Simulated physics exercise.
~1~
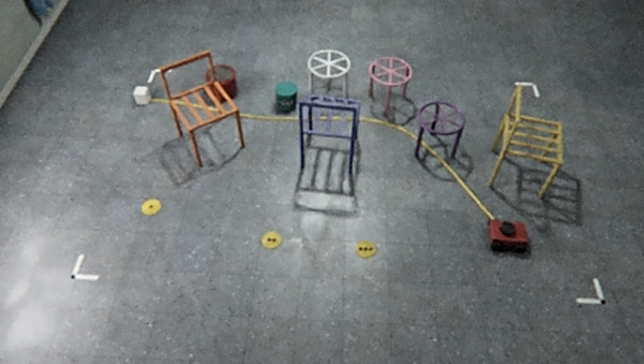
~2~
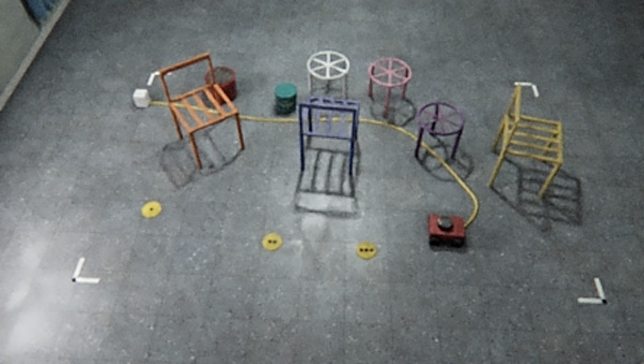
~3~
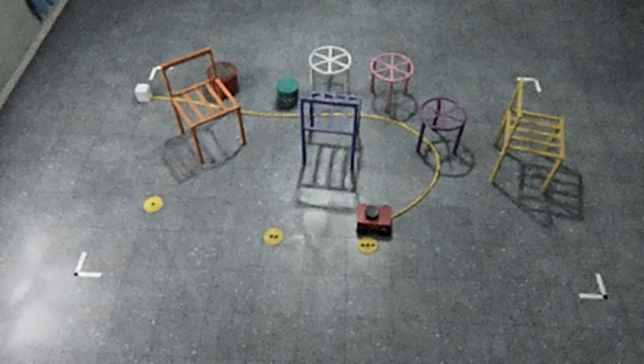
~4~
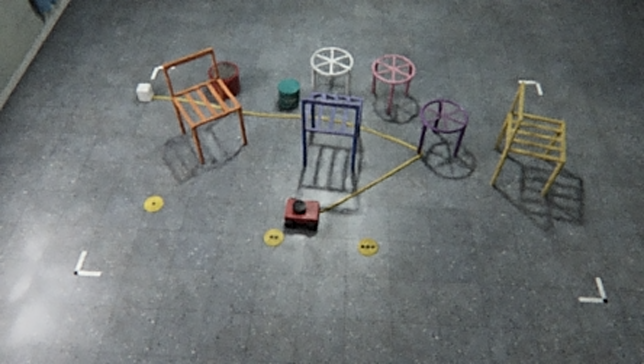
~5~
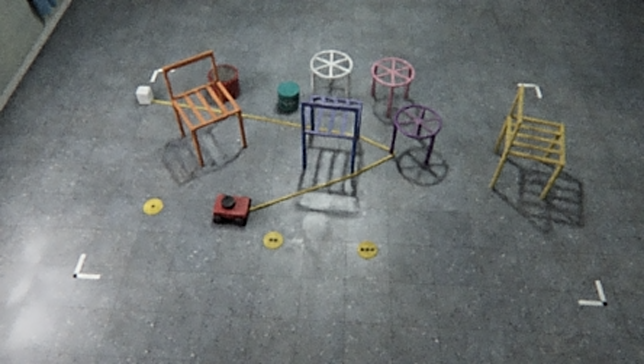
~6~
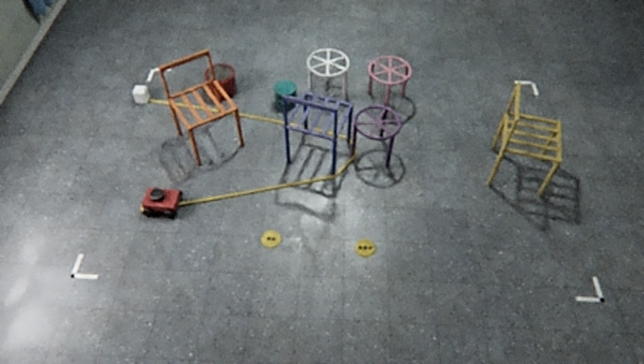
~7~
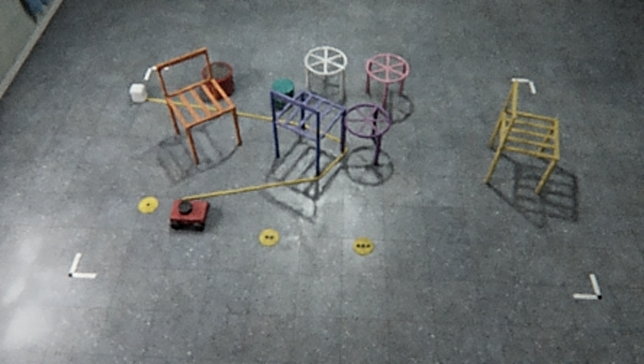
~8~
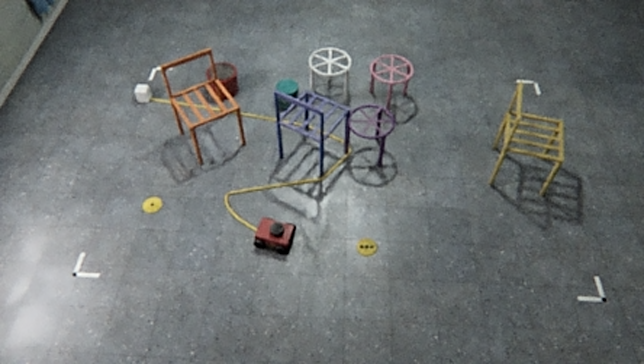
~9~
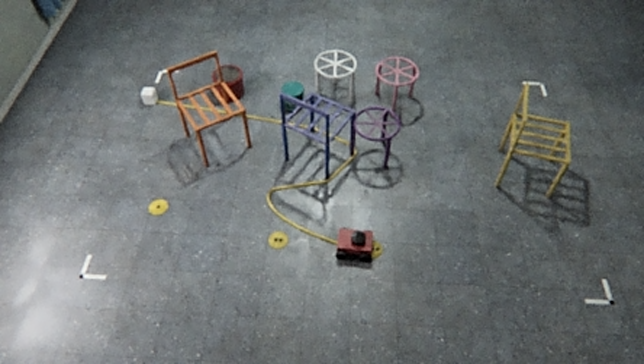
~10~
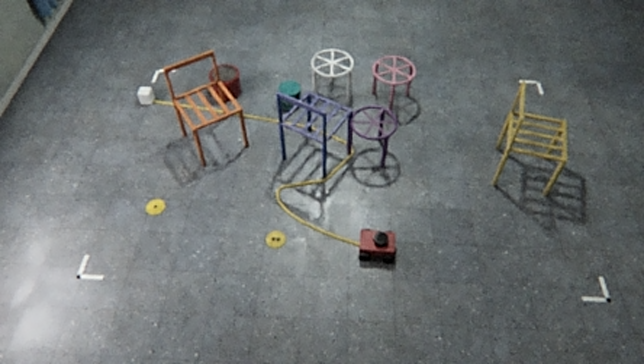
Red cart trailing a yellow lead leftward, dragging purple stool and blue chair left, then turning back right and stopping near the last yellow mark.
